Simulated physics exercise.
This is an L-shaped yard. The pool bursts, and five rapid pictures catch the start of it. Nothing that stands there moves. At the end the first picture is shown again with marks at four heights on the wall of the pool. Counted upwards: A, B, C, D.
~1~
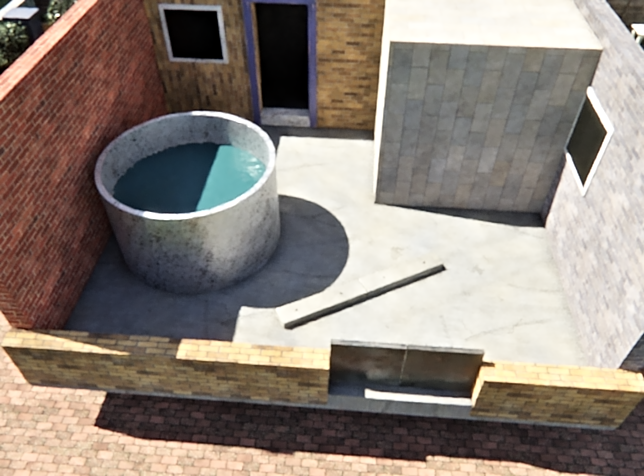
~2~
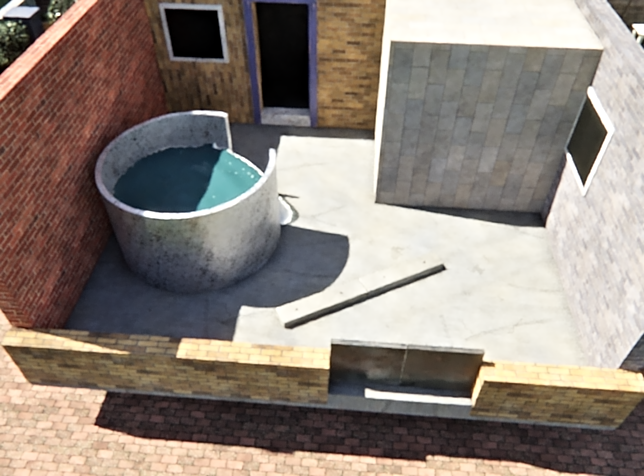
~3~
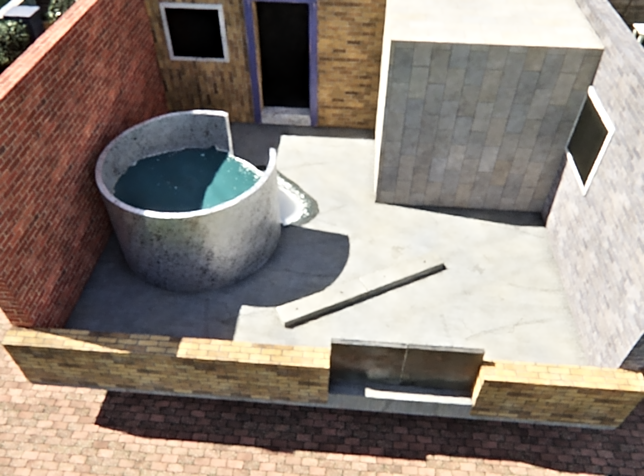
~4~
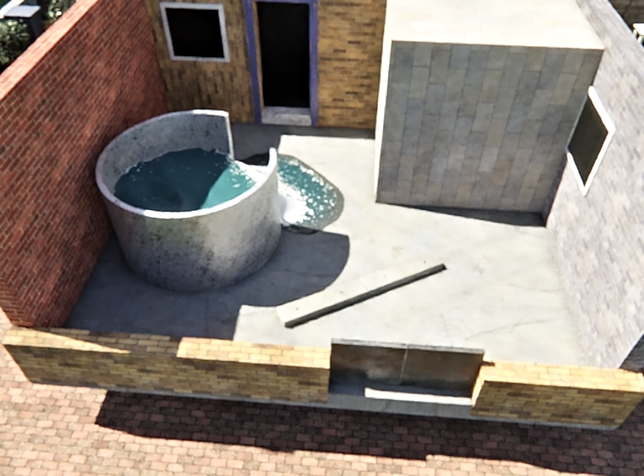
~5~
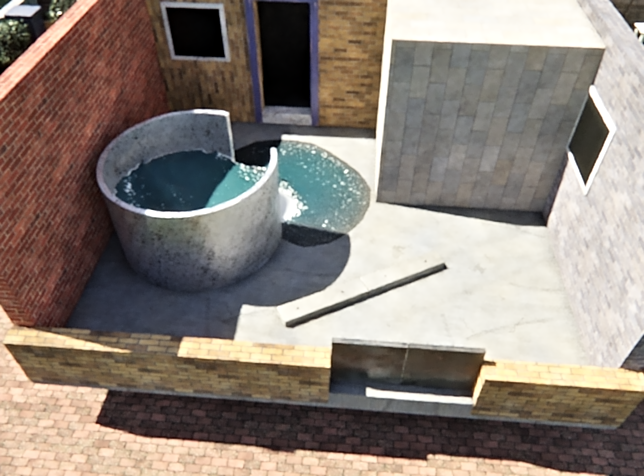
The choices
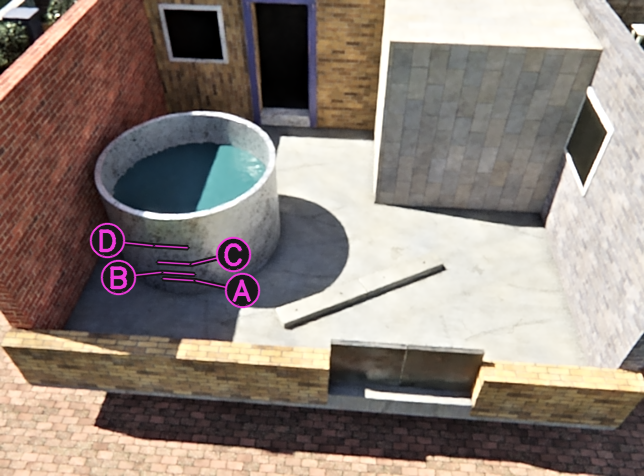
Round concrete pool in a walled yard opening at its back right side, teal water pouring out and spreading across the grey ground.
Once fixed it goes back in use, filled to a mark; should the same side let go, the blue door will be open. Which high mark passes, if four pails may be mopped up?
I would pick level C.
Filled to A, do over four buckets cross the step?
No, that is safe.
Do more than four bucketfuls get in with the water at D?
Yes.
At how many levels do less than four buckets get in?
Three.
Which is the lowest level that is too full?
That is level D.
In magenta, A at (179, 279); B at (177, 273); C at (174, 263); D at (170, 246); from the bottom up A, B, C, D.
Choosing A, nothing gets over.
Choosing B, nothing gets over.
Choosing C, a bucket or two gets in.
Choosing D, about 12 bucketfuls get in.
